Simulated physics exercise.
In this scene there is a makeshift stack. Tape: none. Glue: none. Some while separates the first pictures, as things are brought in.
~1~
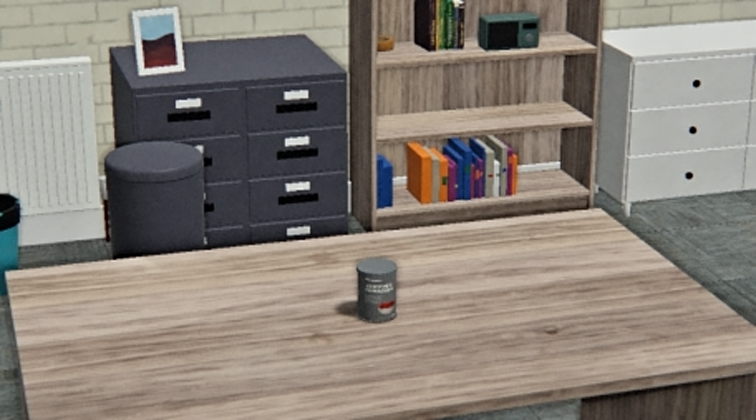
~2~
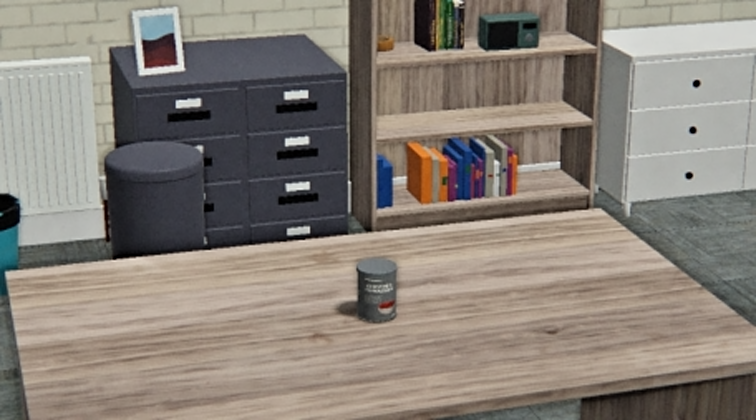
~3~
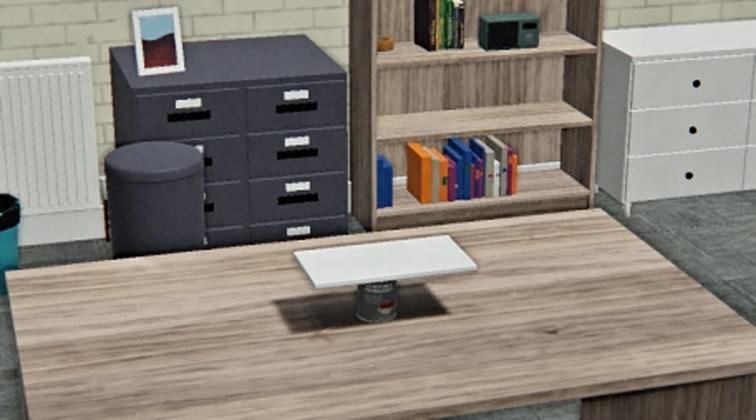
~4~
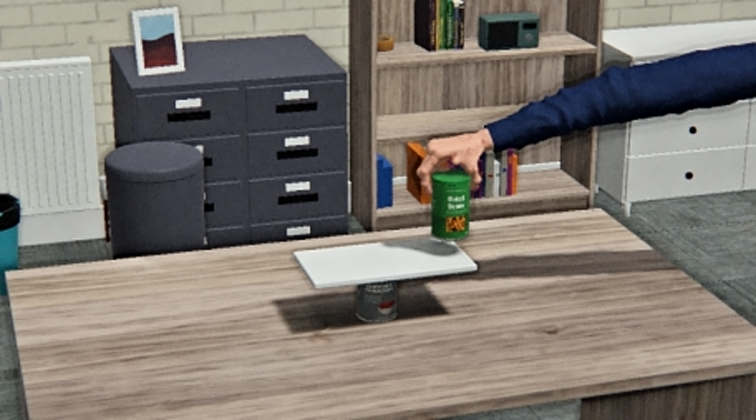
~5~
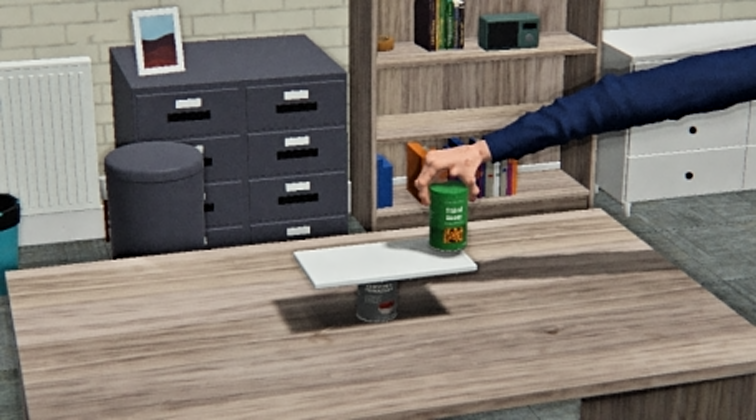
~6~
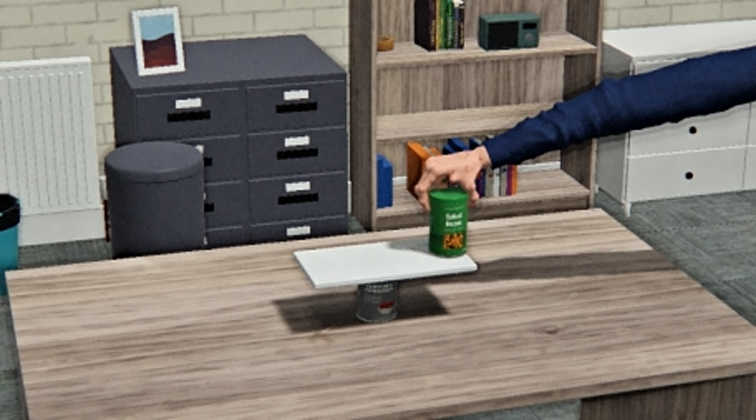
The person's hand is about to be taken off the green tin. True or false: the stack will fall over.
True.
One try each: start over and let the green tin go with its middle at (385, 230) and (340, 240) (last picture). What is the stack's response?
In case one it stays upright, while in case two it tumbles.
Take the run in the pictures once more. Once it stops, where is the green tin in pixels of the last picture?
I'd say around (524, 281) in the last view.
Then, 0.30 s past the last view, green tin now fallen; white lid rocked 35° from its first pose.
Then, 0.40 s past the last view, white lid rocked 50° from its first pose.
Then, 0.60 s past the last view, white lid rocked 32° from its first pose.
Then, 1.00 s past the last view, white lid now fallen.
Finally, fallen, white lid and green tin; grey tin still in place. Final places as the last picture's camera would see them, green tin near (524, 281). The stack gives way.
